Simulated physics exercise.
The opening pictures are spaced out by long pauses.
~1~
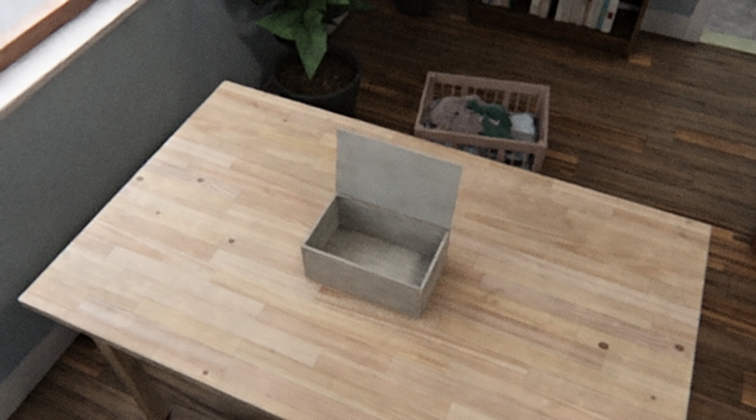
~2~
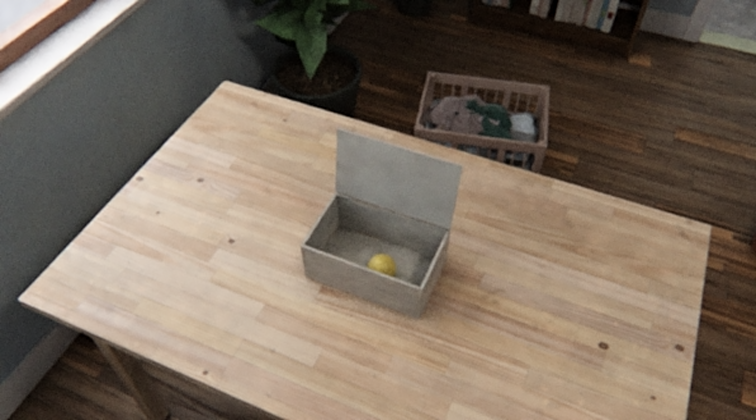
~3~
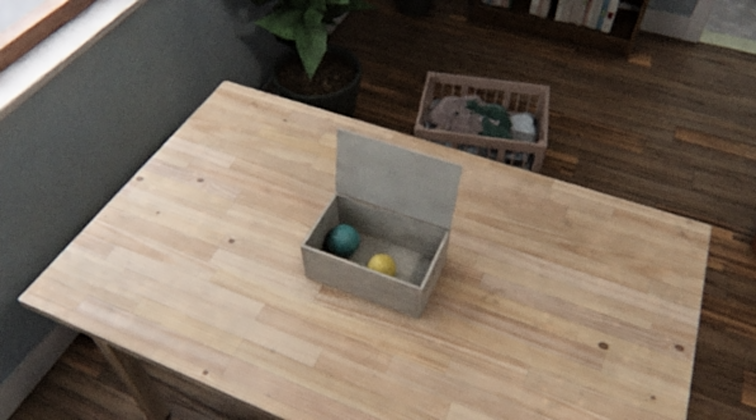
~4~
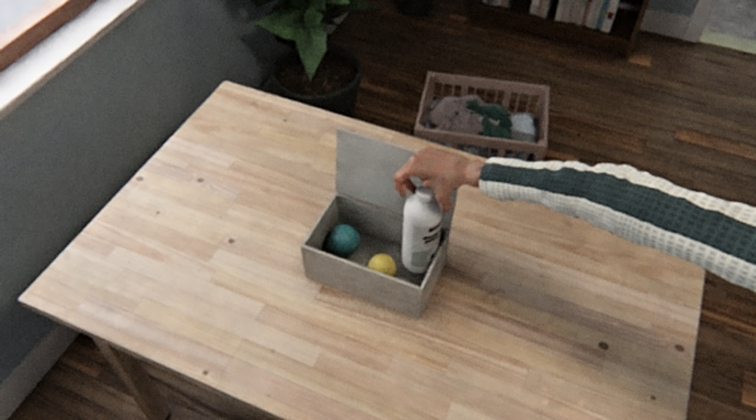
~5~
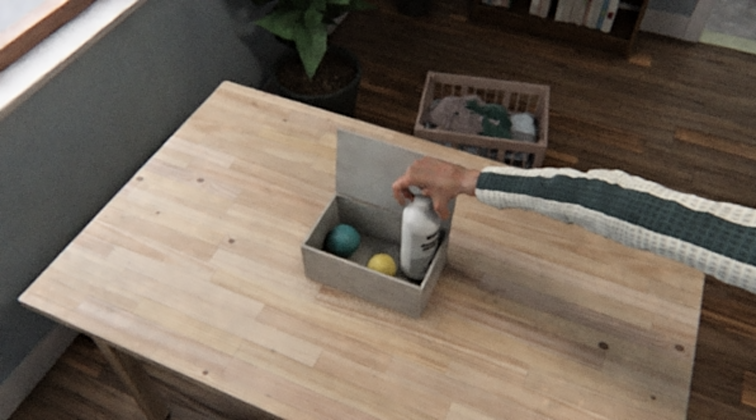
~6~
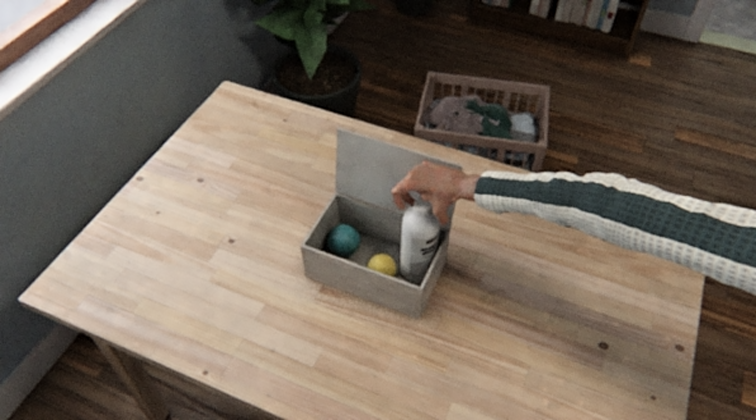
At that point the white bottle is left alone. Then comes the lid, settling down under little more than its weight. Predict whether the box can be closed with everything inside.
The box cannot be closed.
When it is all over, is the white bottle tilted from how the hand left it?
Observation: The white bottle keeps the set orientation.
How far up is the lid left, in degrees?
Around 75 degrees.
Then, 1.00 s on from there, lid starting down.
Then, 1.20 s on from there, white bottle resting near (420, 239).
In the end, lid 77° above the rim; all 3 unmoved. At the end, from the last picture's camera, white bottle near (420, 239).
